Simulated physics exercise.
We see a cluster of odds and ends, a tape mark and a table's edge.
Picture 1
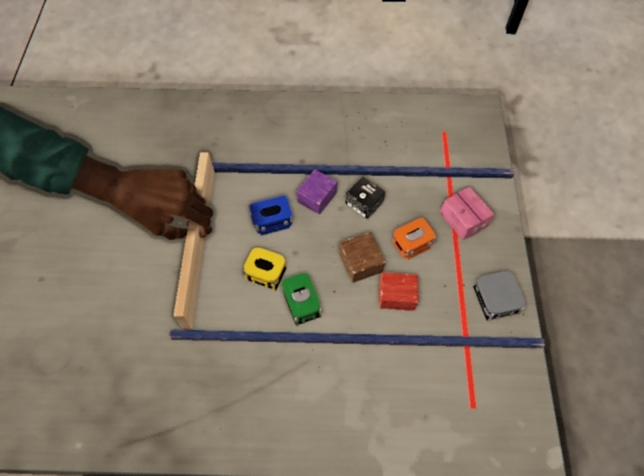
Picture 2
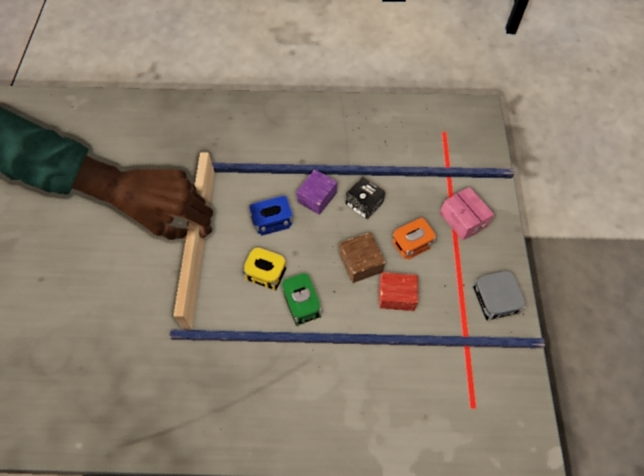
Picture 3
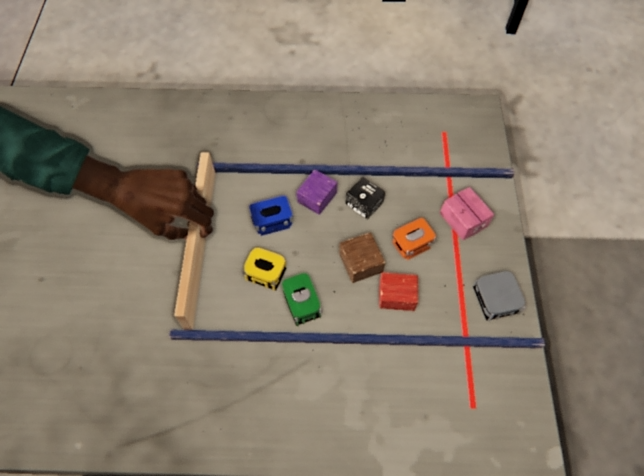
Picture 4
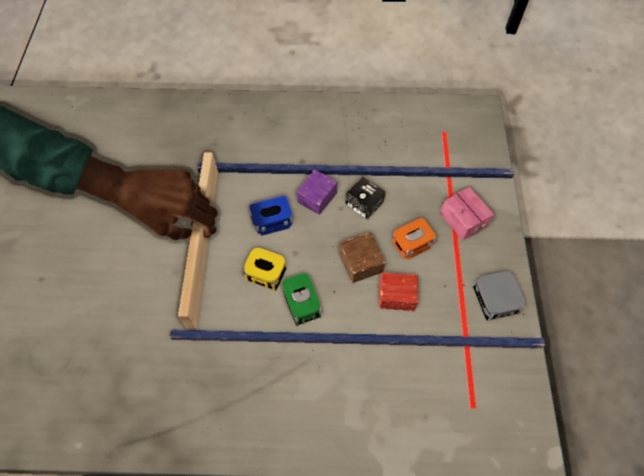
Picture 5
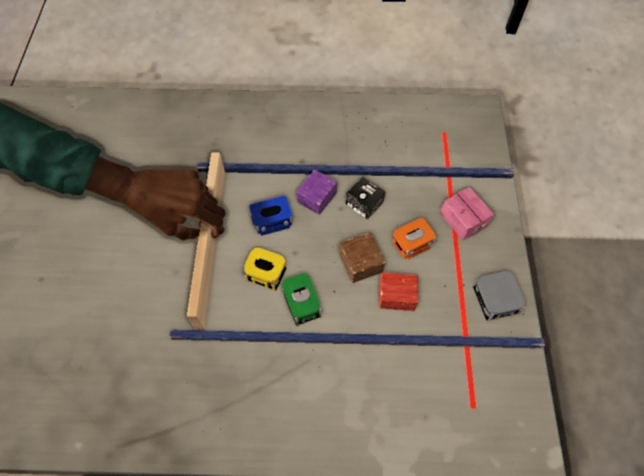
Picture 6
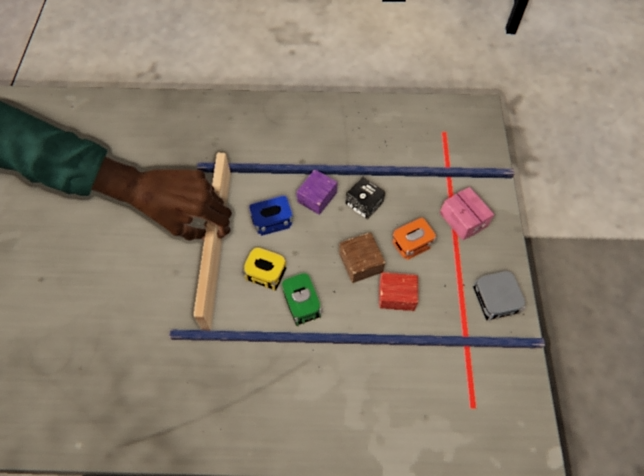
A dark-skinned hand in a green sleeve grips an upright wooden board at the left of a grey tabletop, seen from above on a concrete floor. Between two blue rails lie blue, yellow, green, purple, black, brown, orange and red pieces, with pink and grey ones near a red line at right. The hand holds still, then slides the board slightly right; the pieces and camera stay still.
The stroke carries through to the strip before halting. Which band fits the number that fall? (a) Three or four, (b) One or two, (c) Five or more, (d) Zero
b.
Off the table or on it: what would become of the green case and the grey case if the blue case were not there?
Well, the green case is still there while the grey case goes off the edge.
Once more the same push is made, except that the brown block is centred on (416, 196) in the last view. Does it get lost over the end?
Outcome - brown block: Off.
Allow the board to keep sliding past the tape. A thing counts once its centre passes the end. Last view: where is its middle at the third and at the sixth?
The middle is at about (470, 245), later at about (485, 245).
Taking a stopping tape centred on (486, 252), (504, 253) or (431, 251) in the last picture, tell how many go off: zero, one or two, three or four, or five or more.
So, going place by place, I'd say five or more; more than four; none.
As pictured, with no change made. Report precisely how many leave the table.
Counted up, you get 2.
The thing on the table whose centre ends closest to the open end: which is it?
I'd go with the orange case.
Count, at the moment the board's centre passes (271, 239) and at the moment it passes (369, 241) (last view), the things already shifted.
Counts: 2 and 9.
Soon after, none off yet; grey case at rest near (498, 296); pink box at rest near (466, 214); orange case at rest near (413, 240).
In the end, the number that fall off is one or two; gone, pink box and grey case.
